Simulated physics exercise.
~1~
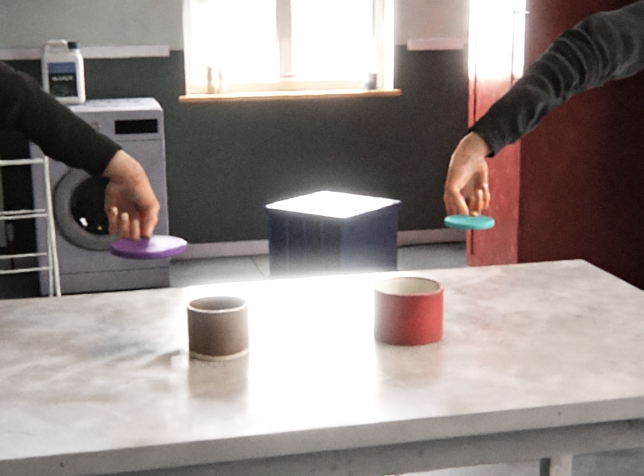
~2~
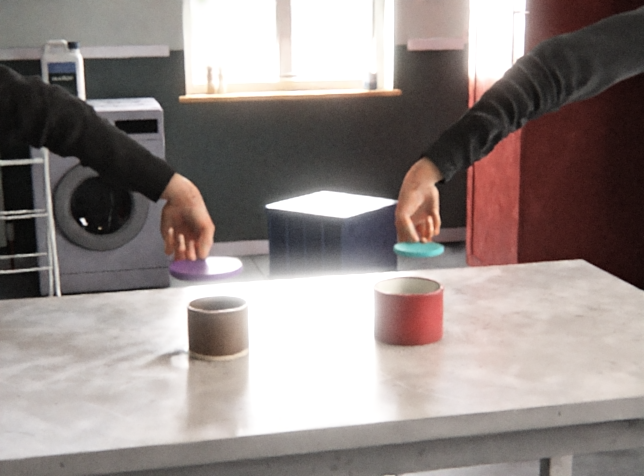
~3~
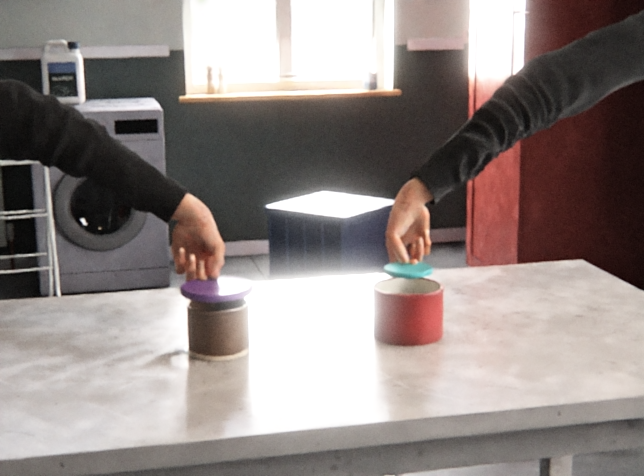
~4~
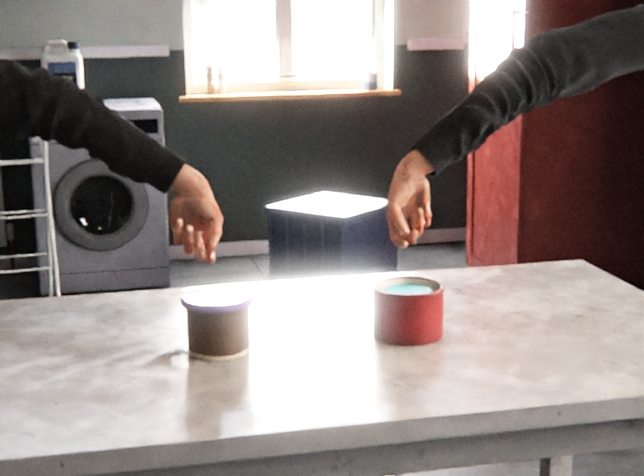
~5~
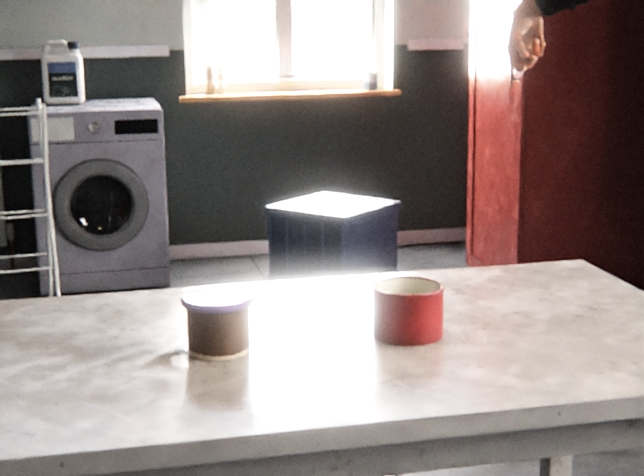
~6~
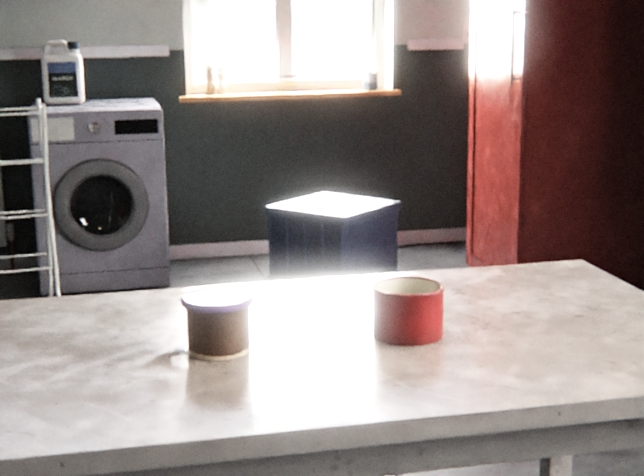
Two dark-sleeved arms reach in from the left and right over a pale tabletop, seen from the front in a room with a washing machine at left, a bright window behind and a red doorway at right. The left hand holds a purple disc near a brown pot, and the right hand holds a turquoise disc near a red pot. Both hands move inward and lower the discs to the pots' openings. They let go and draw back, leaving the purple disc on the brown rim while the turquoise one drops inside the red pot. Finally, the arms are gone, the brown pot stays covered, and the red pot stands open with its disc out of sight.
